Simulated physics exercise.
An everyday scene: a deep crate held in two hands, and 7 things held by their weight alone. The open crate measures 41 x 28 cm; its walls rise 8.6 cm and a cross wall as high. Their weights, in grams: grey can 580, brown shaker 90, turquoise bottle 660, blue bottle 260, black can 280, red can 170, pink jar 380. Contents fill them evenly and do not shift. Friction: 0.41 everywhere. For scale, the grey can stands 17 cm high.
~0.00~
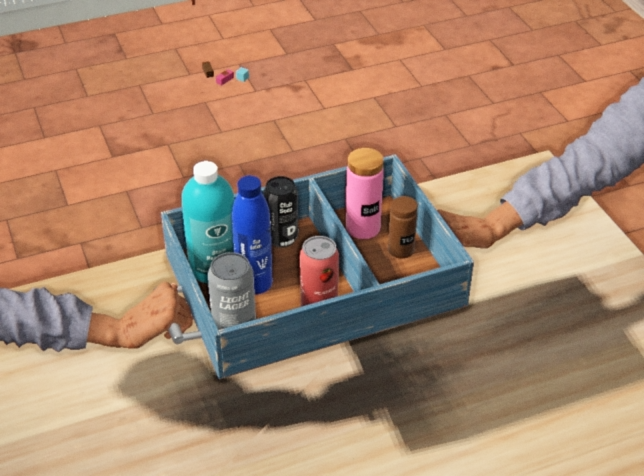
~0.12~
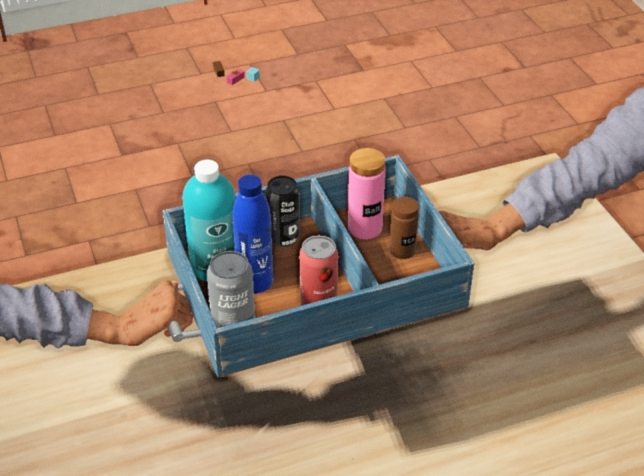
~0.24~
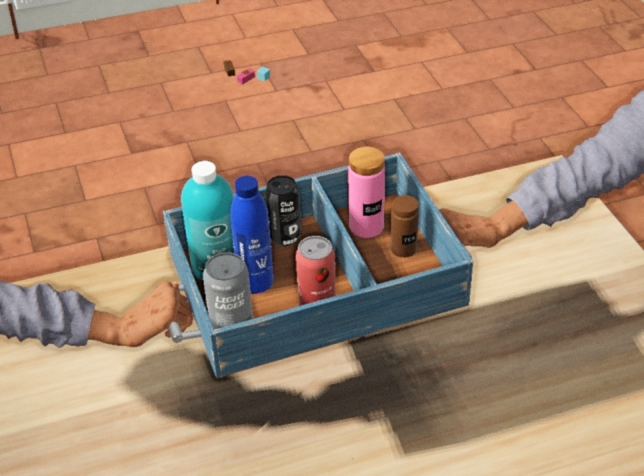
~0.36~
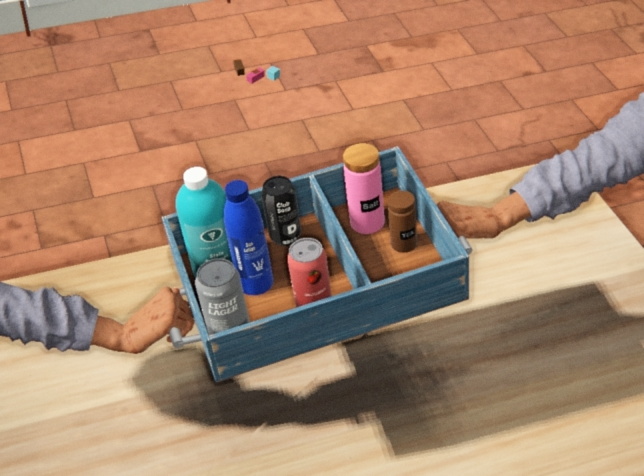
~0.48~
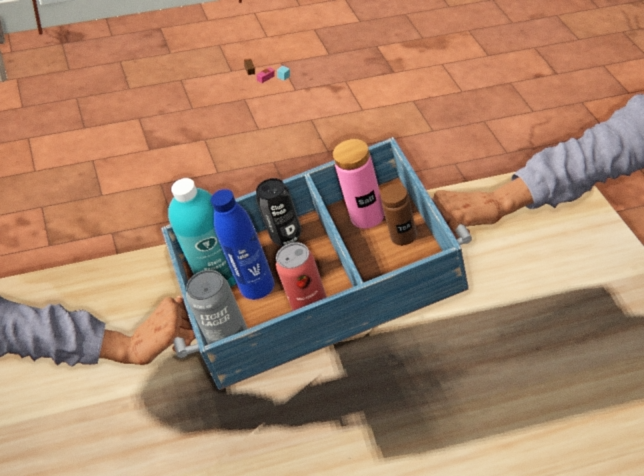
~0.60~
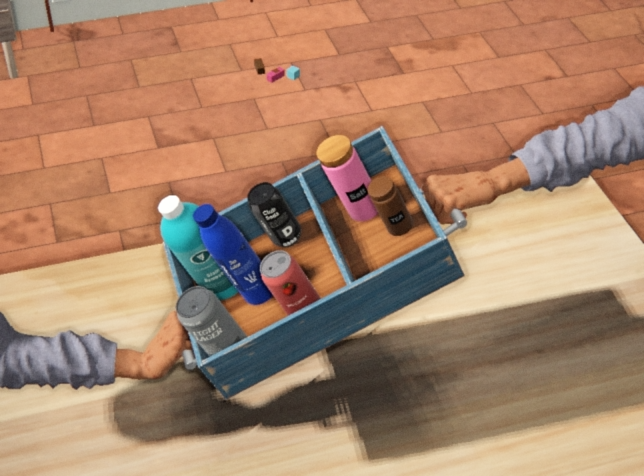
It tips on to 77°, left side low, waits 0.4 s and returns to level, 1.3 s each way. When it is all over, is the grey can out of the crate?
The grey can stays in.
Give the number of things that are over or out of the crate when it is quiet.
1 of them.
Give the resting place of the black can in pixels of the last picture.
At about (196, 224).
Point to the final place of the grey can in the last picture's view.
Near (226, 300).
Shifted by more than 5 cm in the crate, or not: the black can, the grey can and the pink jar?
The black can gets shifted; the grey can stays put; the pink jar keeps its place.
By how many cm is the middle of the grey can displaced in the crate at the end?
Some 1 cm.
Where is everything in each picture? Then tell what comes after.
Crate level; grey can (233, 306); brown shaker (403, 227), in the first frame.
Crate level; blue bottle (253, 234); black can (283, 212), in the second frame.
Tip 2°, left side down; red can (317, 286); pink jar (367, 193), in the third frame.
Tip 6°, left side down; brown shaker (403, 222); turquoise bottle (207, 224), in the fourth frame.
Tip 13°, left side down; blue bottle (241, 244); black can (279, 213), in the fifth frame.
Tip 23°, left side down; grey can (217, 332); red can (296, 295), in the sixth frame.
After 0.90 s, tip 54°, left side down; blue bottle tipped 45° from how it sat; red can tipped 26° from how it sat; pink jar tipped 16° from how it sat.
After 1.60 s, tip 77°, left side down; blue bottle now out of the crate; grey can tipped 7° from how it sat near (261, 389); red can tipped 9° from how it sat.
After 2.30 s, tip 54°, left side down; black can slid 16 cm; red can slid 9 cm; pink jar tipped 10° from how it sat.
After 2.70 s, tip 15°, left side down; black can slid 16 cm; red can slid 10 cm; pink jar tipped 10° from how it sat.
At rest (3.7 s), out of the crate, blue bottle; not toppled but over 5 cm from the start, brown shaker, turquoise bottle, black can and red can; the other 2 in place, give or take 5 cm. In the last view, grey can near (226, 300).
